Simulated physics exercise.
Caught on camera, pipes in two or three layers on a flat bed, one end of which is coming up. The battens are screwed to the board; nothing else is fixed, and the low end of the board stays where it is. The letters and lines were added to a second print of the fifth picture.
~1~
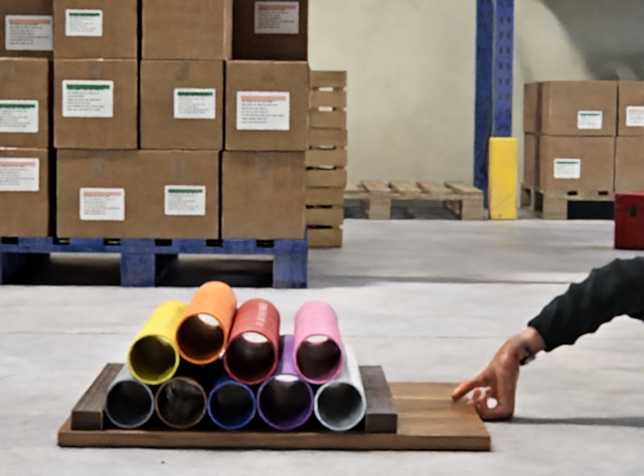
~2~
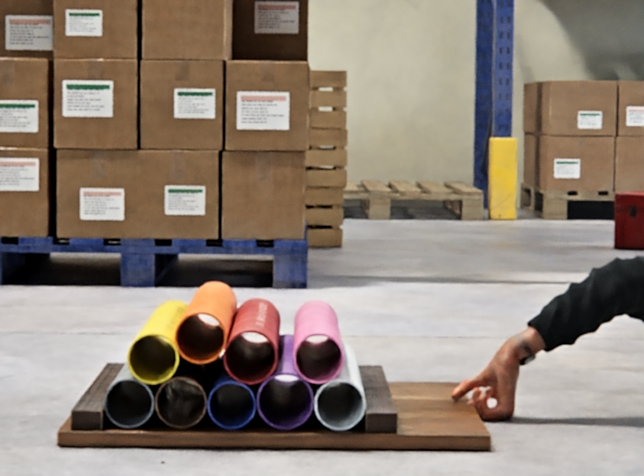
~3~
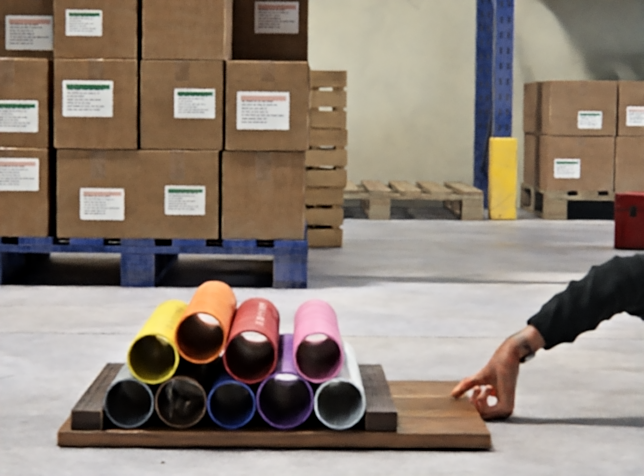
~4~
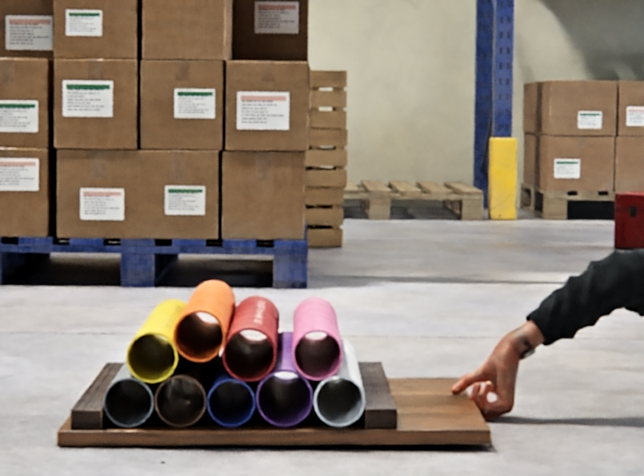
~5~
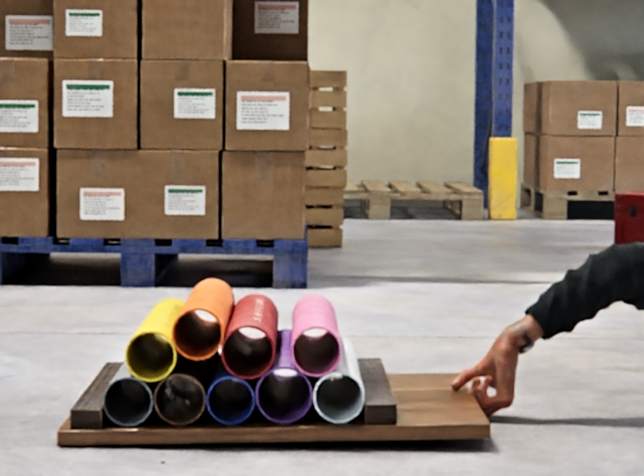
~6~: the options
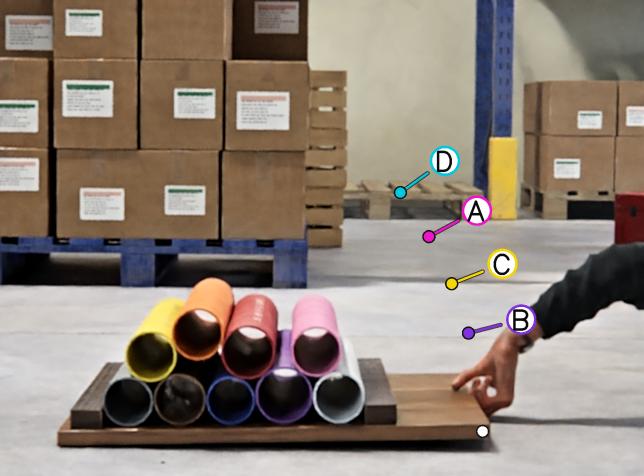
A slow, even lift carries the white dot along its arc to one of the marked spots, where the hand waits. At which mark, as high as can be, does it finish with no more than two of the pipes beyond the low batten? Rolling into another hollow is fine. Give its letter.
No higher than B.
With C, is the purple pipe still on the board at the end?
Yes, with C.
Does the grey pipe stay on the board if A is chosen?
The grey pipe: Yes.
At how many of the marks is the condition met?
One of them.
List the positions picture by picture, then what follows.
In the first frame, red pipe (251, 357); orange pipe (201, 338); board (277, 402).
In the second frame, board (277, 402); grey pipe (129, 403).
In the third frame, board (277, 401); purple pipe (285, 400).
In the fourth frame, board (277, 399); grey pipe (129, 402); brown pipe (181, 401).
In the fifth frame, board (276, 397); grey pipe (128, 401); brown pipe (180, 400).
On the copy, A at (429, 236); B at (469, 333); C at (452, 284); D at (401, 193); the white dot at (483, 432).
On B. First, board at 12°.
Then, board at 15°.
Finally, board at 15°, one over the low batten (yellow).
By contrast, A three over the low batten (yellow, red, orange); C three over the low batten (yellow, red, orange); D three over the low batten (yellow, red, orange).
